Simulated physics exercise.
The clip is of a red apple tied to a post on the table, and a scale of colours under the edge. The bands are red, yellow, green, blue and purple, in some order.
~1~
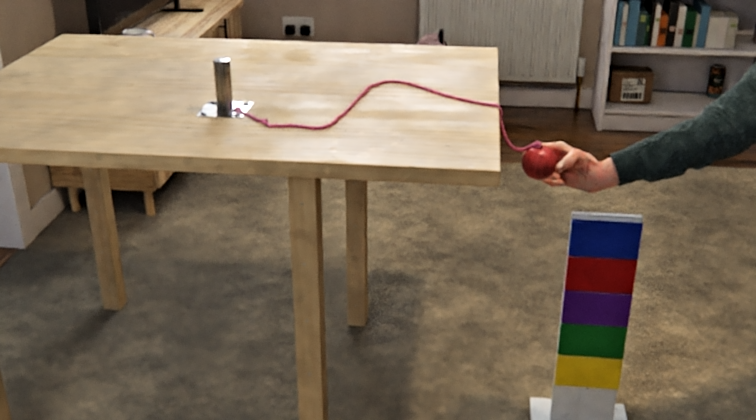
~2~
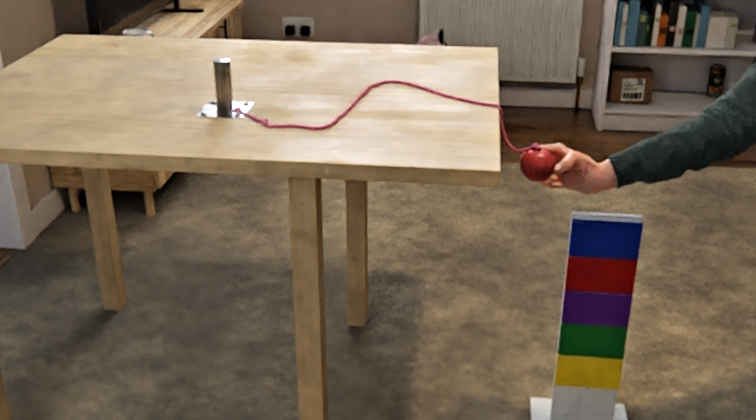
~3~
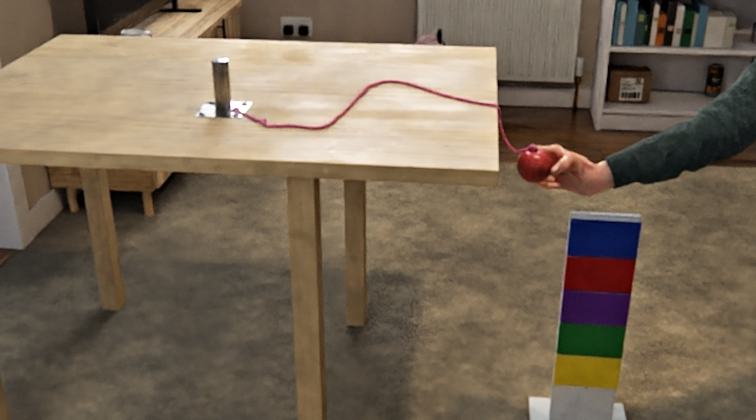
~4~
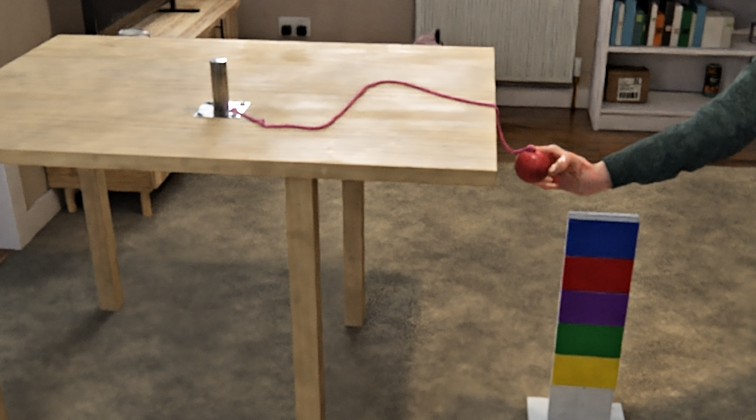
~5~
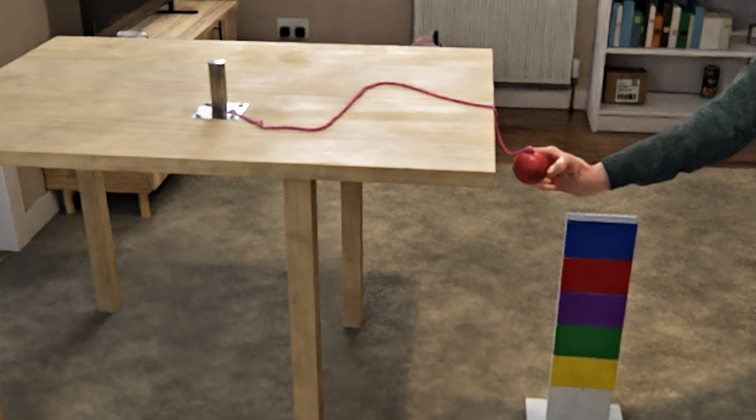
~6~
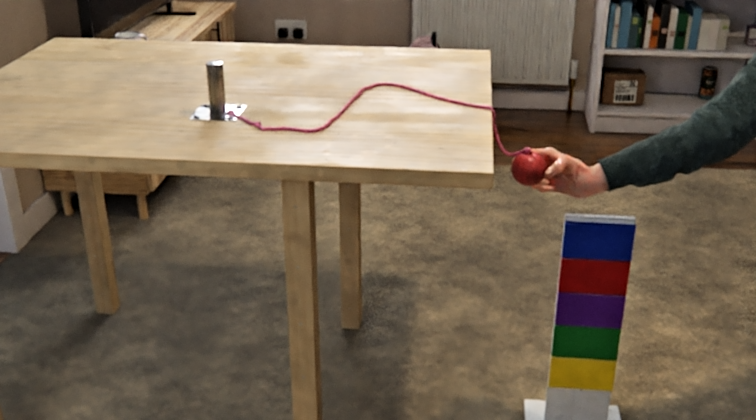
The clip opens with a hand at the right holding a round red object just past the table's edge, tied by a slack red cord to a metal post, above a blue, red, purple, green and yellow scale. The whole view then drifts very slightly left, while the hand and object barely move.
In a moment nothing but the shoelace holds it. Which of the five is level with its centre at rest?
The shoelace holds its middle at green.
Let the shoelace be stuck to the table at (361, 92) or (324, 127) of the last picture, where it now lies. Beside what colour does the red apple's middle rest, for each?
It would be blue; purple.
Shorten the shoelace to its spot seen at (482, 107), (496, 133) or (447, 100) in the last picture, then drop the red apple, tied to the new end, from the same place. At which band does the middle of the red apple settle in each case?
Taking them in turn: Red; purple; blue.
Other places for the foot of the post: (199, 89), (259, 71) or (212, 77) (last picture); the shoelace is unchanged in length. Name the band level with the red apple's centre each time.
In that order: Purple; green; purple.
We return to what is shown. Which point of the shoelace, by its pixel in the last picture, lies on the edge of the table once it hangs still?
That spot is around (365, 88).
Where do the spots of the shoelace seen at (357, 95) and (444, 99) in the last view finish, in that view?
Near (469, 118) and (485, 224).
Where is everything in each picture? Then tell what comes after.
In the first picture, red apple (540, 162); blue (605, 241); red (601, 276); purple (596, 310); green (592, 342); yellow (588, 373).
In the second picture, red apple (538, 165); shoelace through (260, 121) (331, 125) (360, 96) (411, 84) (477, 103).
In the third picture, red apple (535, 166).
In the fourth picture, red apple (532, 166); shoelace through (257, 121) (328, 125) (357, 96) (407, 84) (473, 103).
In the fifth picture, red apple (531, 168).
In the sixth picture, red apple (529, 169); shoelace through (253, 124) (325, 127) (353, 99) (404, 87) (470, 105).
Soon after, apple near (445, 347); level with green.
Then, apple near (497, 340); level with green.
At rest, apple near (475, 345); level with green. At green.
